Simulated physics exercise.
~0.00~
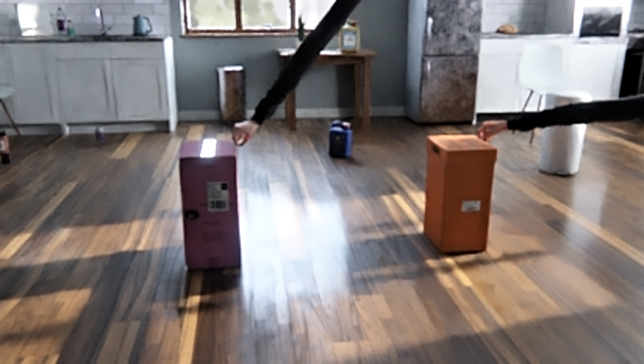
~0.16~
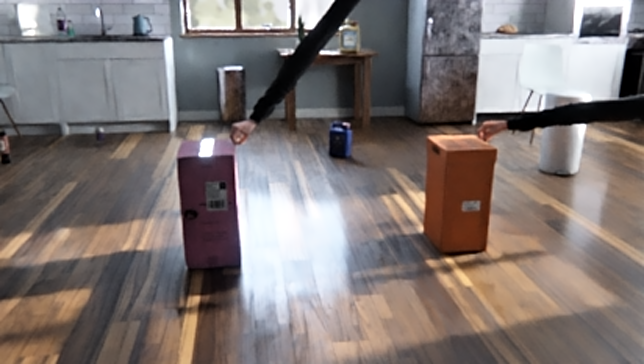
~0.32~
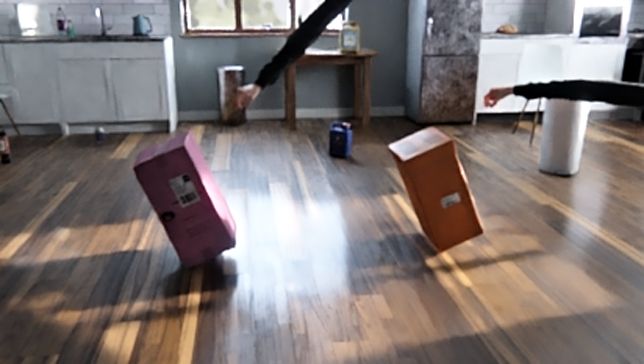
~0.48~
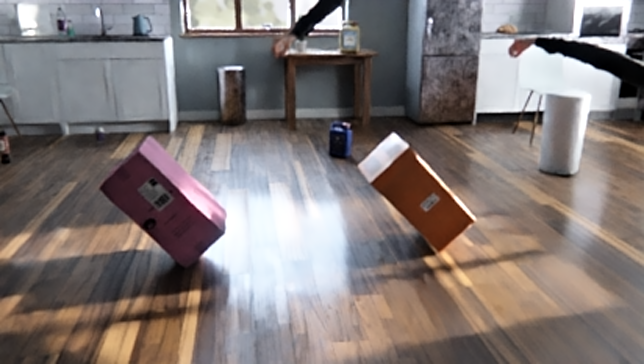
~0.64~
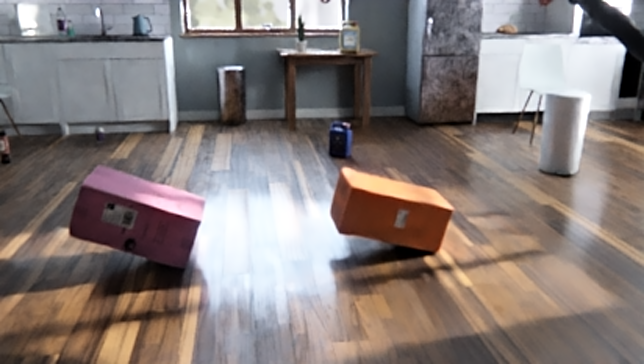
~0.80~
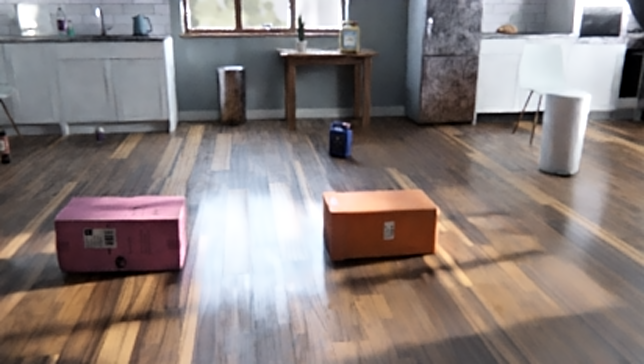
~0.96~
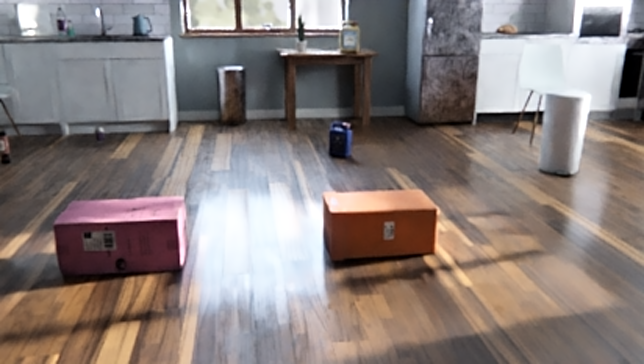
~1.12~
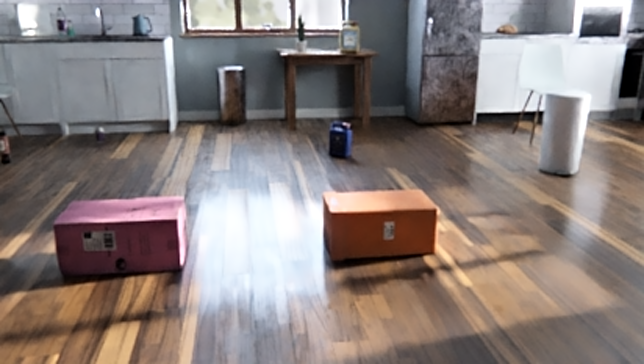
The footage shows two hands touching an upright pink box and an upright orange box on a wooden kitchen floor, then drawing back as both boxes lean left, tip over, and come to rest on their sides.
